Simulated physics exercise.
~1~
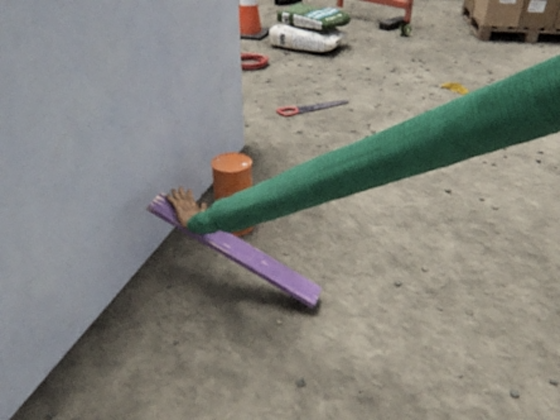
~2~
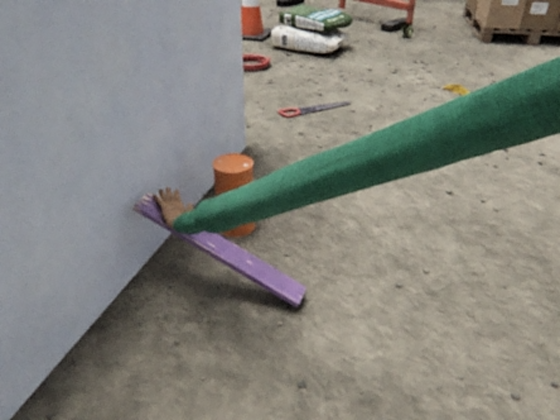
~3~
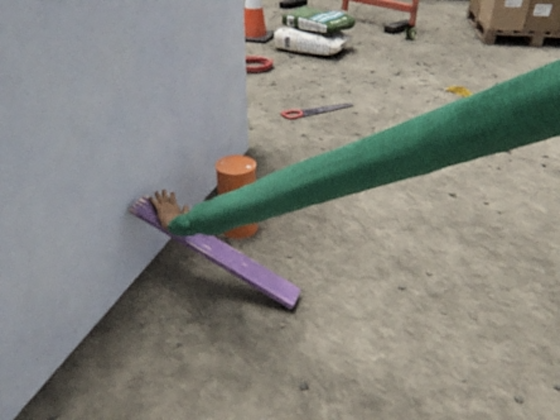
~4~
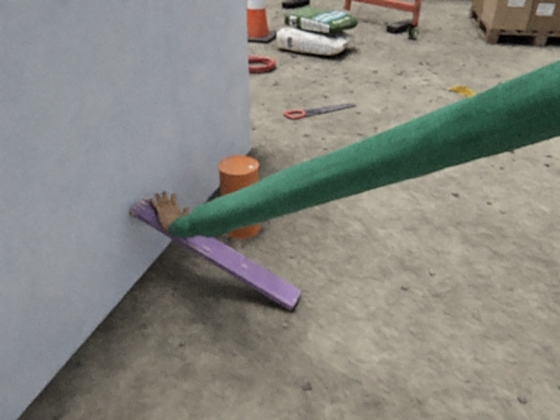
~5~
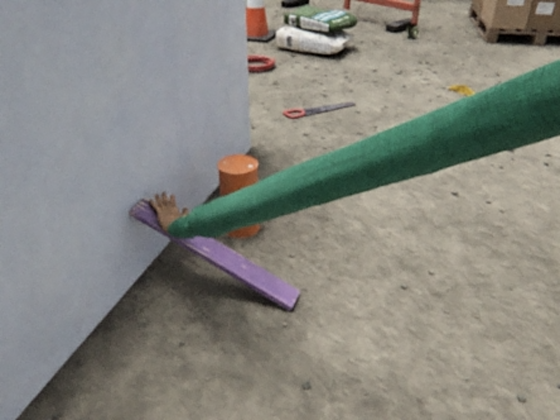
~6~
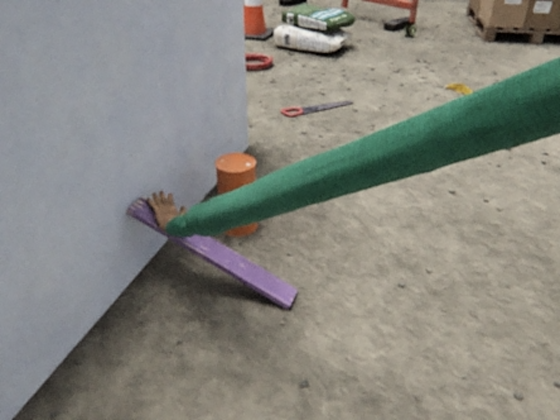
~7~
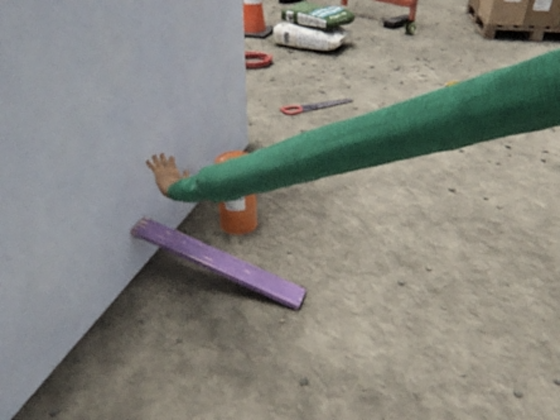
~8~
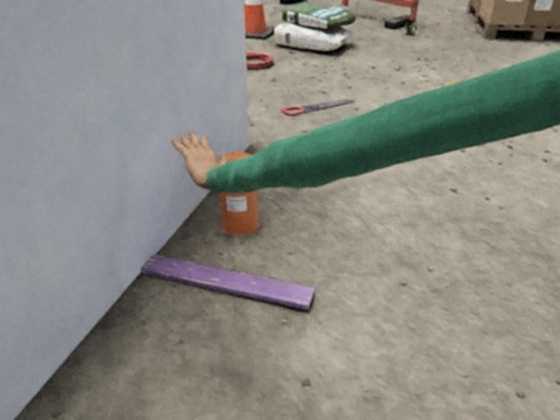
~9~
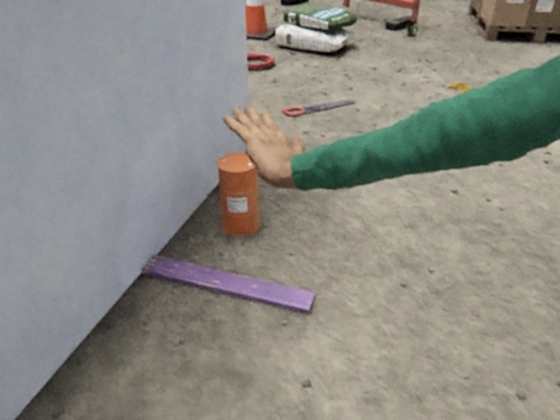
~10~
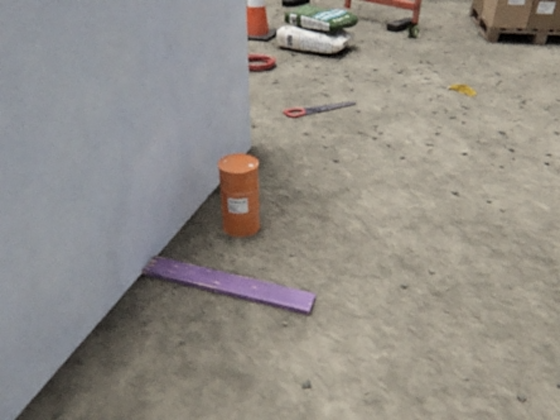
Purple plank being leaned against a pale wall by a green-sleeved arm, then sliding down to the concrete floor once released.
